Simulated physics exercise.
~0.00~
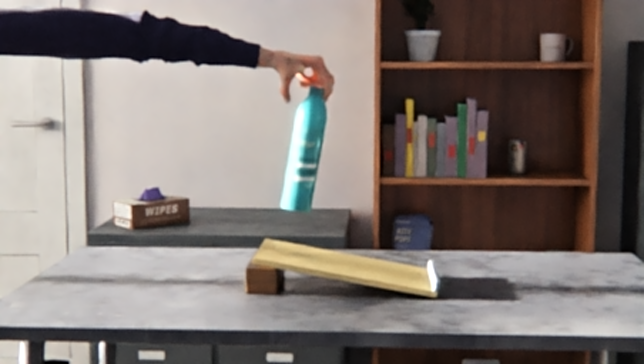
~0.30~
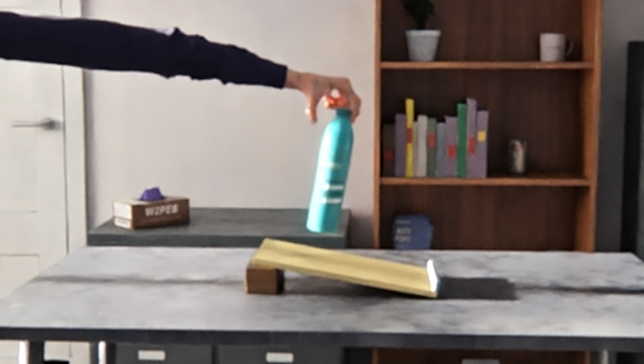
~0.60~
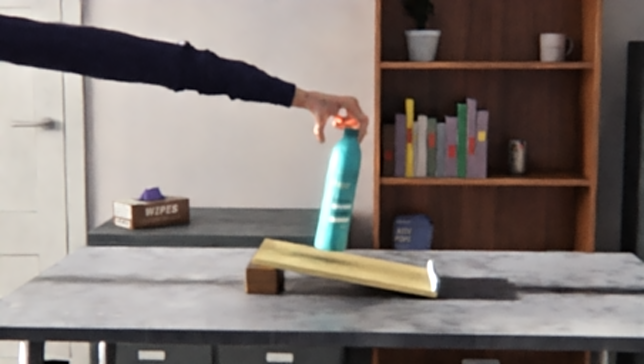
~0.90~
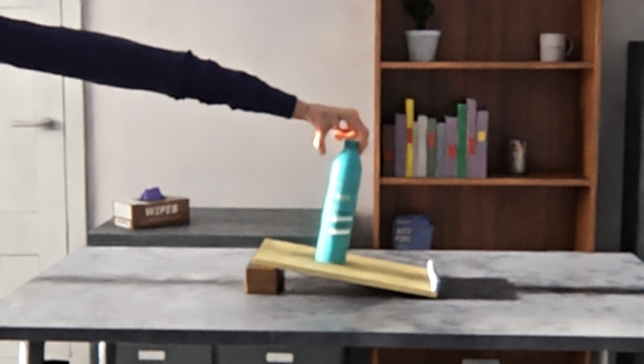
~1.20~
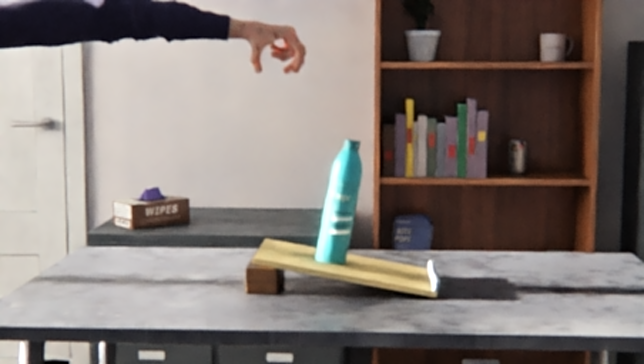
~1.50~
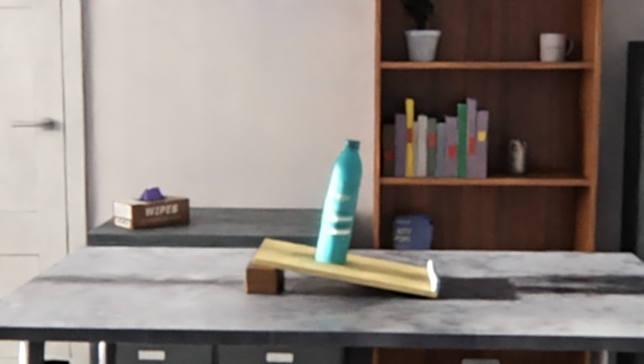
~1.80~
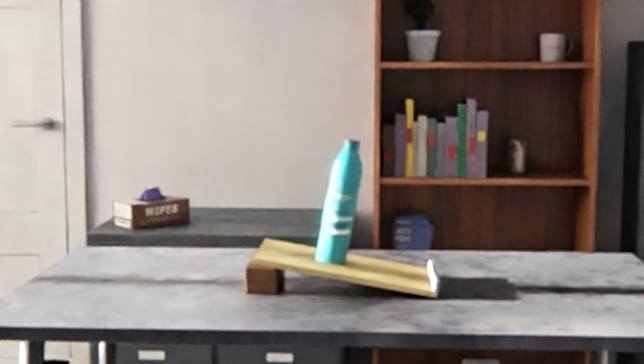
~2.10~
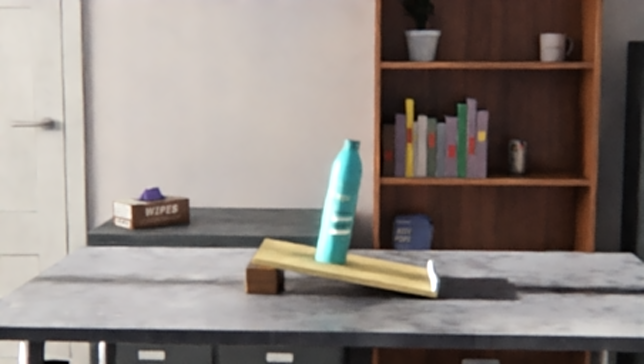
On a grey table, a hand lowers a turquoise bottle onto a sloping board and withdraws, leaving it standing at a tilt.
